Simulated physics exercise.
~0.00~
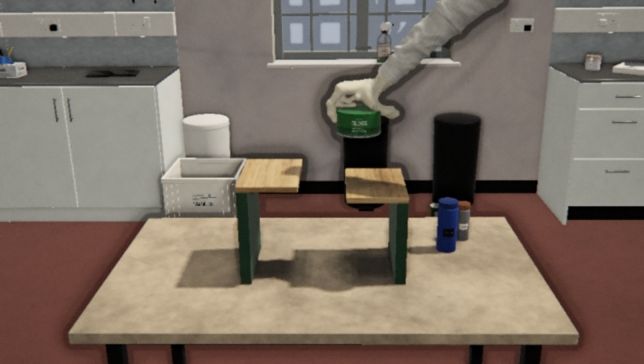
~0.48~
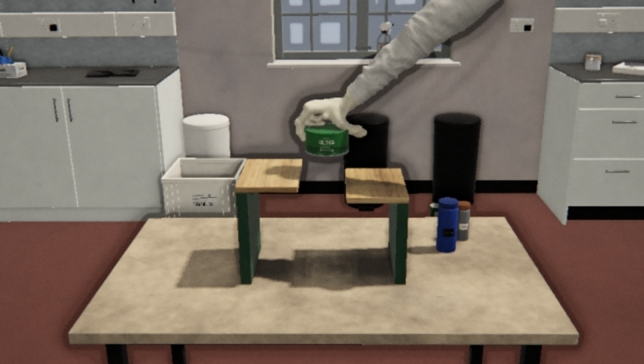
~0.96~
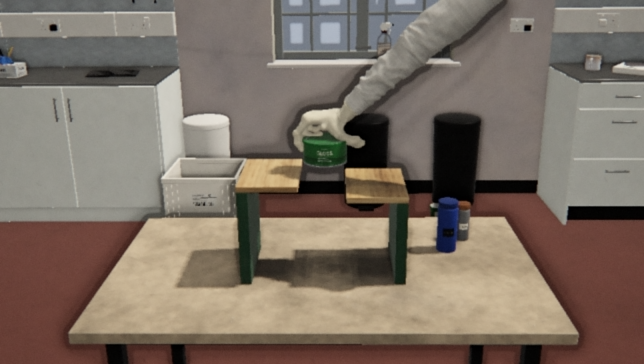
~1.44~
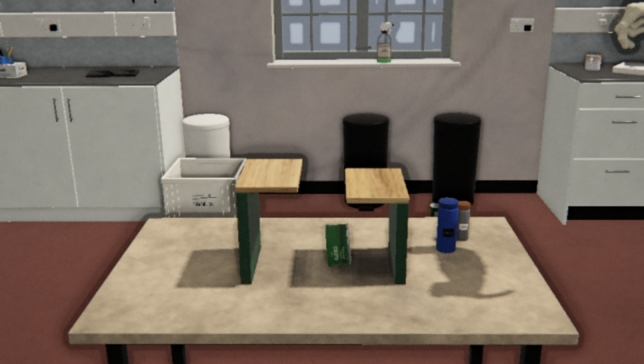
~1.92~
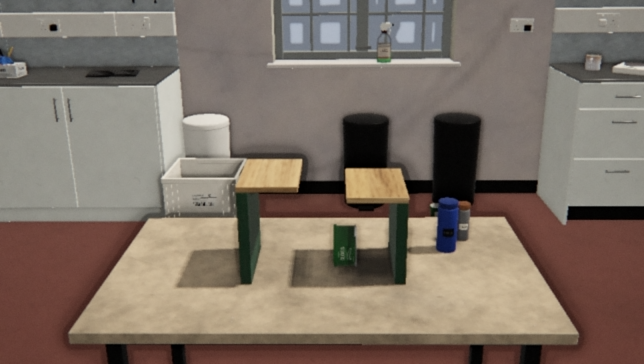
A green tub, released by a gloved hand between two ledges, drops onto the table and ends on its side.
